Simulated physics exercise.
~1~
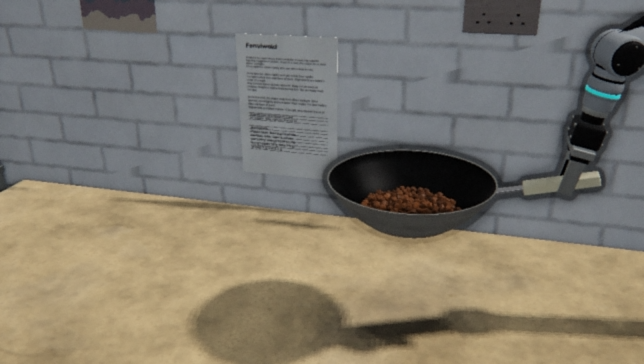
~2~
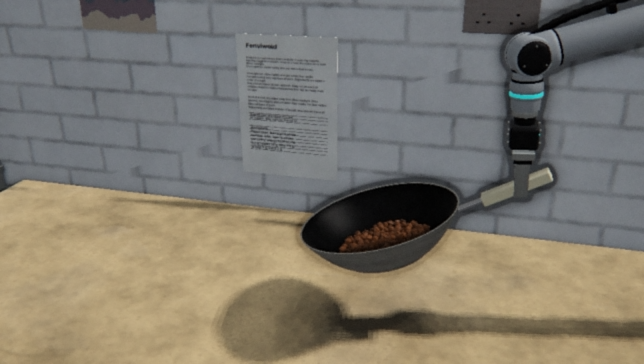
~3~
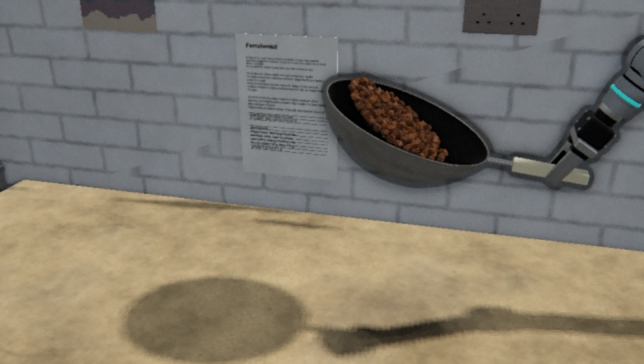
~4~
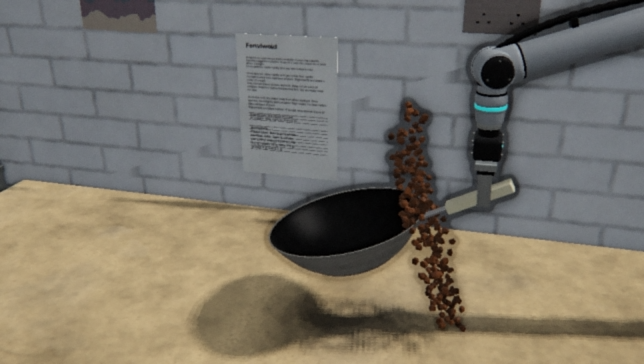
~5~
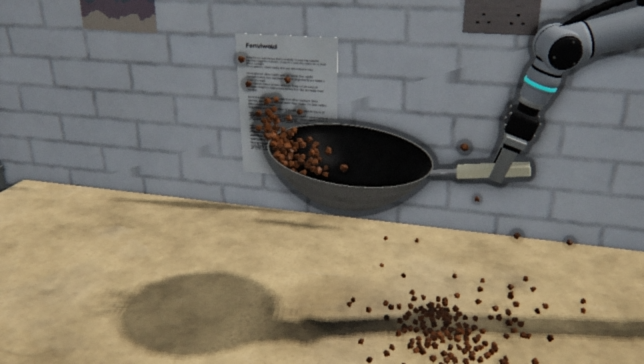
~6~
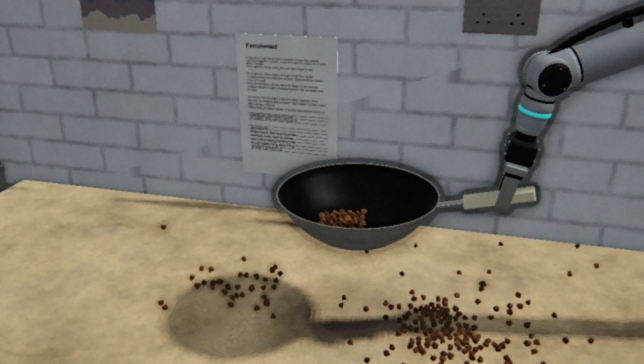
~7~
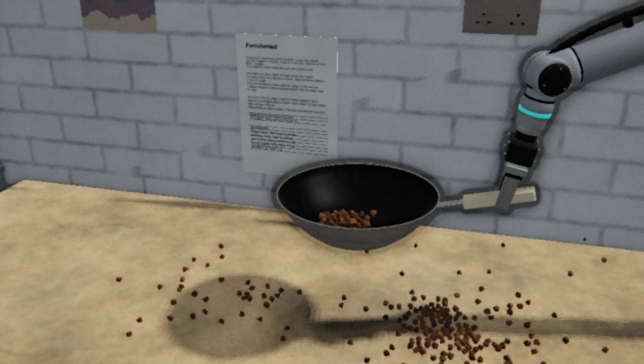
In this clip, a robot arm tilts and lifts a dark wok of brown pellets, then drops it sharply so most spill out beside the handle; more scatter as it rises and levels, leaving pellets strewn across the table and a small pile in the wok.
